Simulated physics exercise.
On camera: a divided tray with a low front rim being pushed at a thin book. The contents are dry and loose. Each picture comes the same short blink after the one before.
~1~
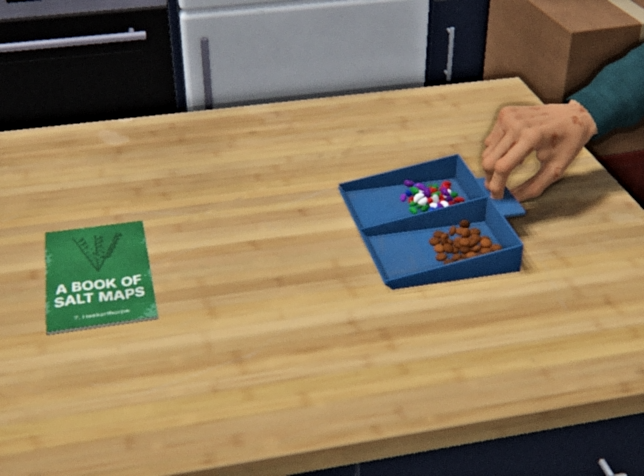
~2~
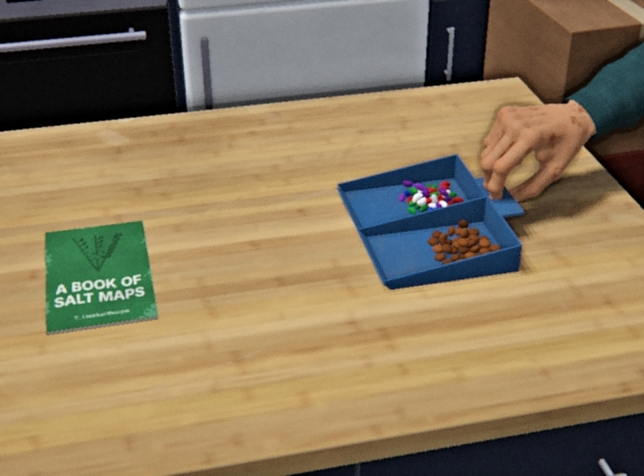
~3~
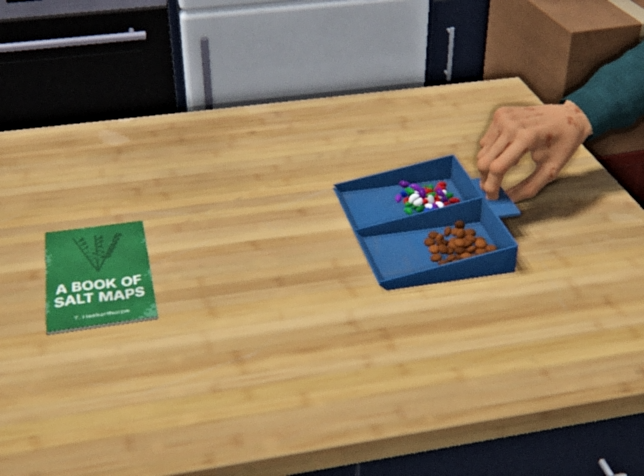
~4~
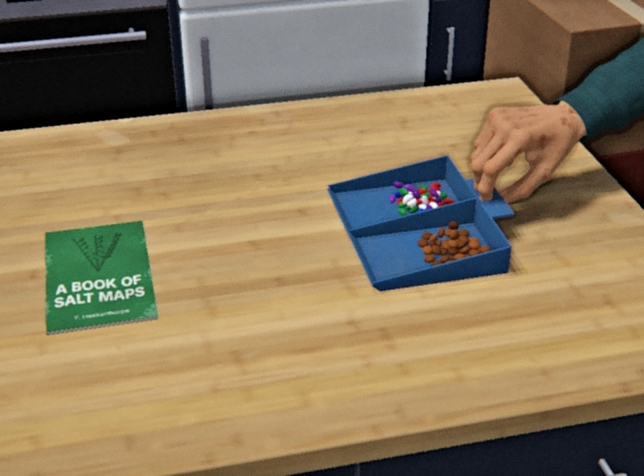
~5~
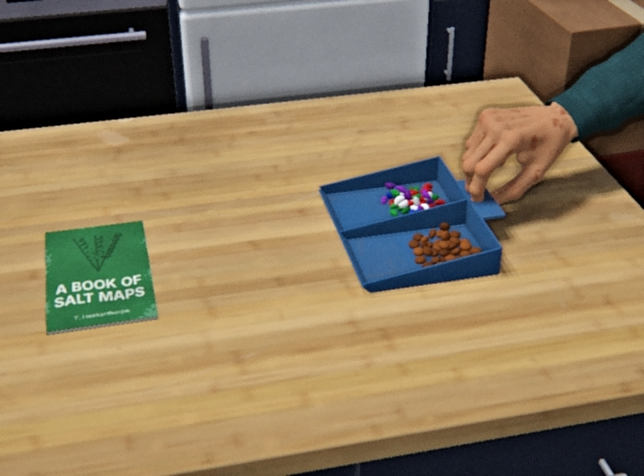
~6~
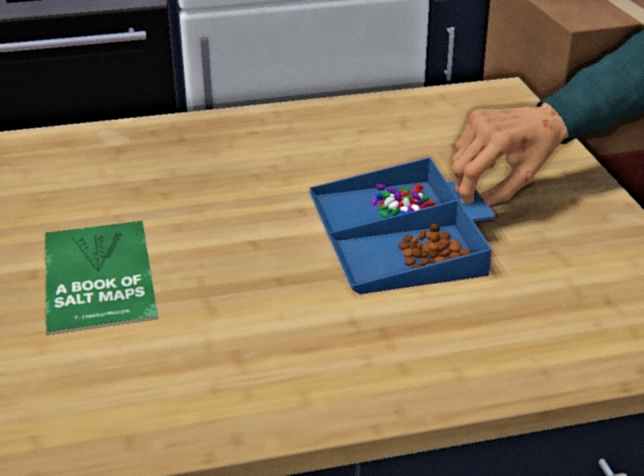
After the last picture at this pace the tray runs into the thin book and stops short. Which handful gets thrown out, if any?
The front handful is held by the rim and the back handful is held by the rim.
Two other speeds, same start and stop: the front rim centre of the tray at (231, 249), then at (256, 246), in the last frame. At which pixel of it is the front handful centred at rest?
First near (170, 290), then near (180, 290).
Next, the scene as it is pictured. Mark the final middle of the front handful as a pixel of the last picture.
Near (242, 279).
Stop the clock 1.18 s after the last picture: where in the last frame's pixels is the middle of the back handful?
At about (227, 228).
Then, 0.43 s after the last picture, tray still sliding, front rim near (246, 247); front handful all inside; back handful all inside.
Then, 0.97 s after the last picture, tray stopped at the thin book; front handful all inside; back handful all inside.
At rest, tray stopped at the thin book; front handful all inside; back handful all inside.
